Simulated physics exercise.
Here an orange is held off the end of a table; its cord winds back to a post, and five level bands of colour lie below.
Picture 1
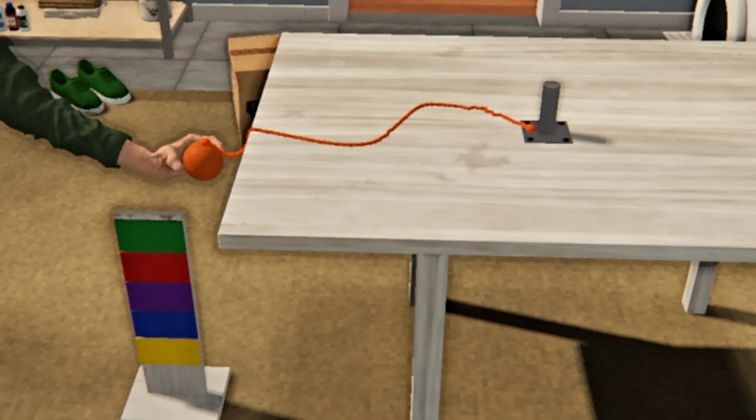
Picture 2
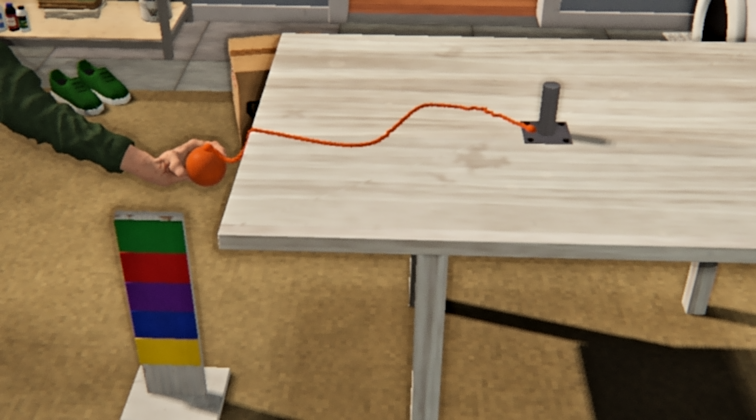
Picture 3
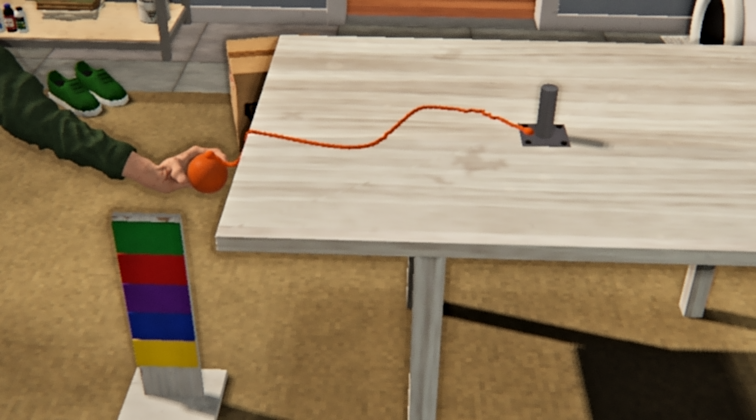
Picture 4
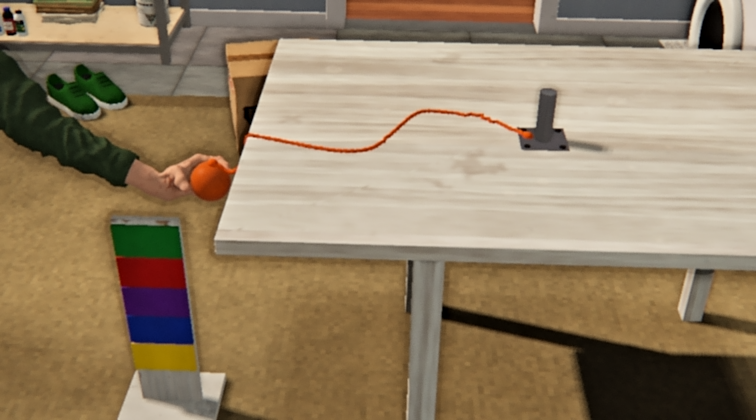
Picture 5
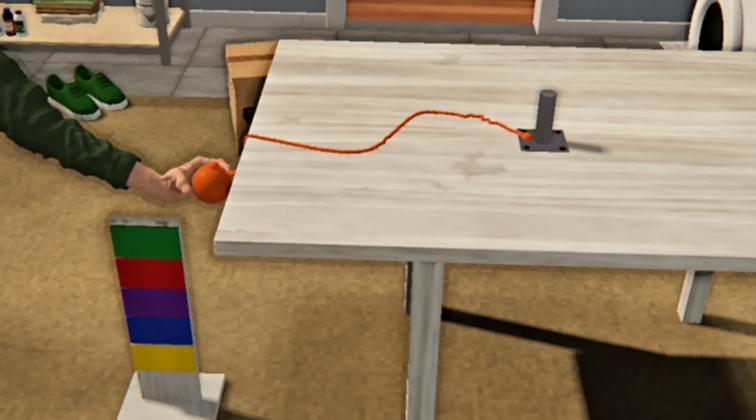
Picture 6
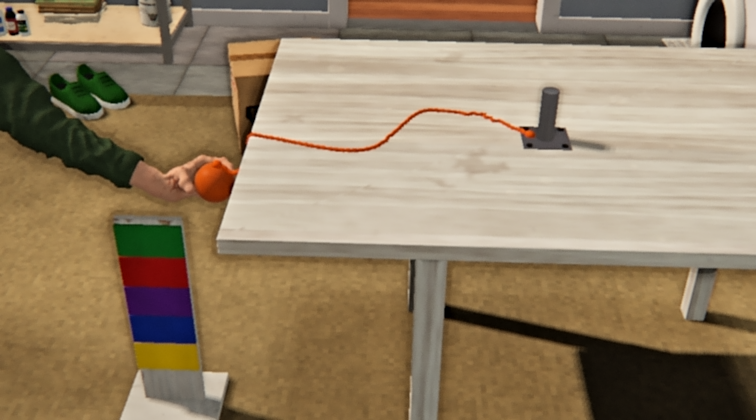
An orange ball, held by a hand at the left edge of a pale table, lowers slightly while its cord stays curved across the tabletop to a dark post, above a stand with green, red, purple, blue and yellow bands.
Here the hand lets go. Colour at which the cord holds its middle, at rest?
Red.
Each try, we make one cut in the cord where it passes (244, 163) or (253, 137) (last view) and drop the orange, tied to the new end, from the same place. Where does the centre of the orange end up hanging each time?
Try one: (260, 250); try two: (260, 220).
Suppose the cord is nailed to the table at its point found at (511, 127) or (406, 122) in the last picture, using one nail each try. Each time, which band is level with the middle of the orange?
Taking the two tries in turn, you'd get red and then green.
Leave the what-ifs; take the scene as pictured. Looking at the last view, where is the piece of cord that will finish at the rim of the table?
It lies at about (327, 149).
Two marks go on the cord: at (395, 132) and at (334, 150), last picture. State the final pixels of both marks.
End points: Roughly (338, 125); roughly (262, 120).
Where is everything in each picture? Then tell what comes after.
Orange (204, 161); green (150, 238); red (155, 268); purple (160, 298); blue (164, 326); yellow (169, 353), in the first picture.
Orange (206, 166); cord through (505, 118) (445, 106) (395, 127) (335, 145) (260, 131), in the second picture.
Orange (208, 174), in the third picture.
Orange (211, 182); cord through (502, 124) (442, 112) (392, 133) (332, 150) (257, 137), in the fourth picture.
Orange (212, 184), in the fifth picture.
Orange (215, 183); cord through (504, 123) (444, 111) (395, 132) (334, 150) (260, 136), in the sixth picture.
Soon after, orange near (233, 269); level with red.
Then, orange near (295, 260); level with red.
Further on, orange near (258, 268); level with red.
At rest, orange near (259, 265); level with red. Its middle rests at the red band.
